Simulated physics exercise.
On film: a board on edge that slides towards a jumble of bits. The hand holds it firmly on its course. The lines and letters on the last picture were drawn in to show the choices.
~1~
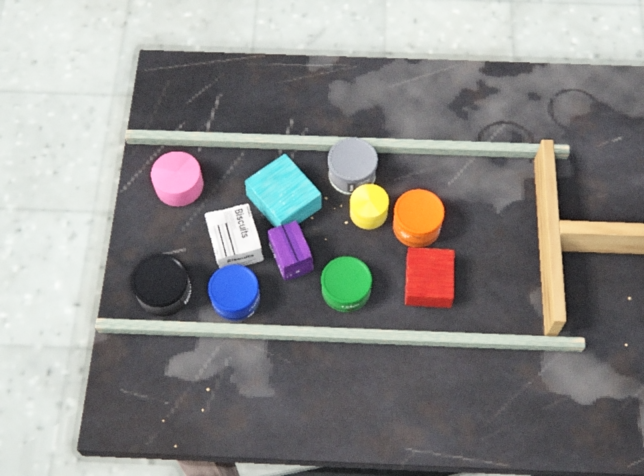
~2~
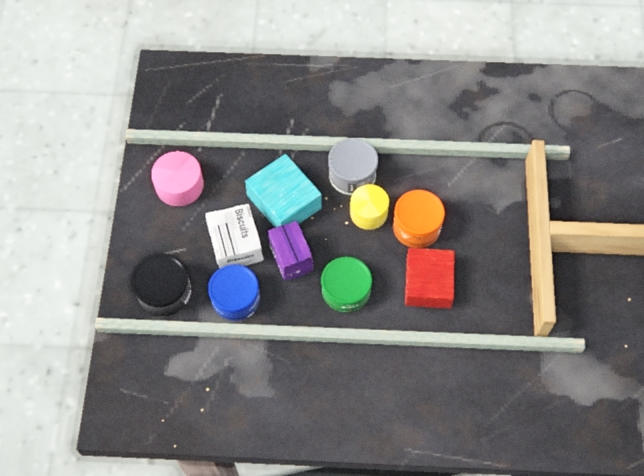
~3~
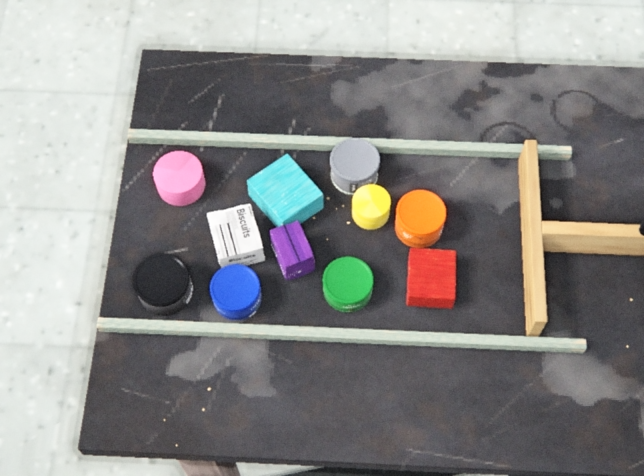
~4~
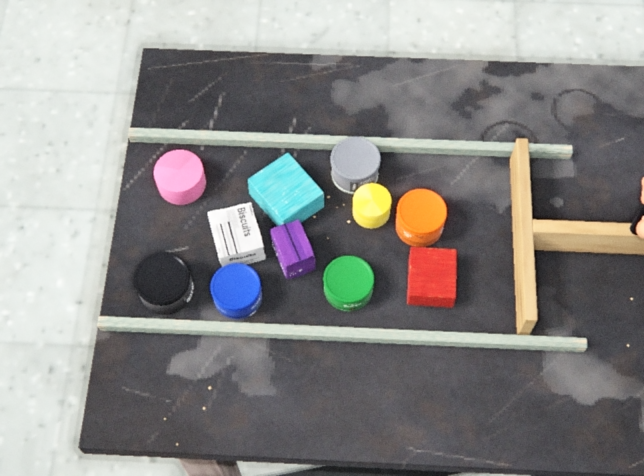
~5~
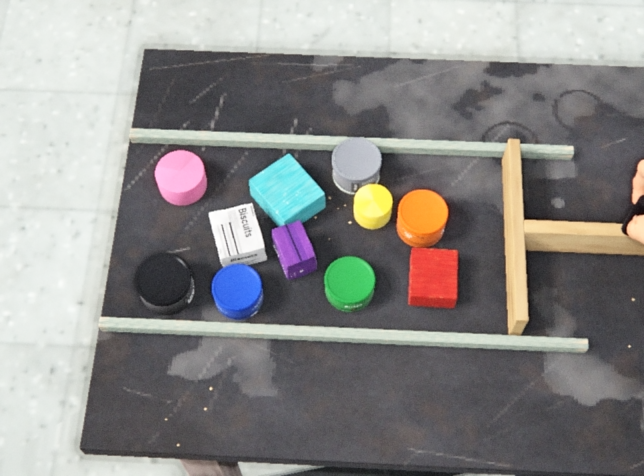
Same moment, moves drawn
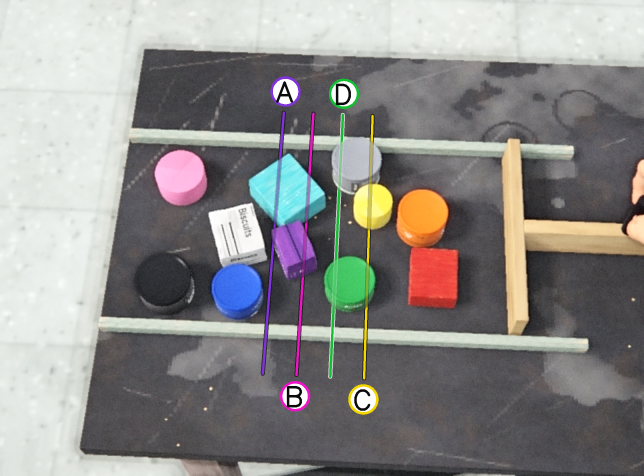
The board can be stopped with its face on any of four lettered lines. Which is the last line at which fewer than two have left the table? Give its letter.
Line A.
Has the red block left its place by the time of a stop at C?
By then, yes.
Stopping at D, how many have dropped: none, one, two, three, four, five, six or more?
In all, none.
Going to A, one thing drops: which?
The black tub goes over.
On the marked copy, A at (274, 234); B at (306, 236); C at (369, 238); D at (337, 237).
Following A. Soon after the start, board (431, 222); red block (399, 276); yellow tin (359, 206).
Later, board (345, 218); blue jar (213, 293); turquoise block (251, 178).
In the end, board (278, 215); black tub over the edge; pink tin (140, 168); one fallen.
As for the rest, B is within the limit but short; C is within the limit but short; D is within the limit but short.
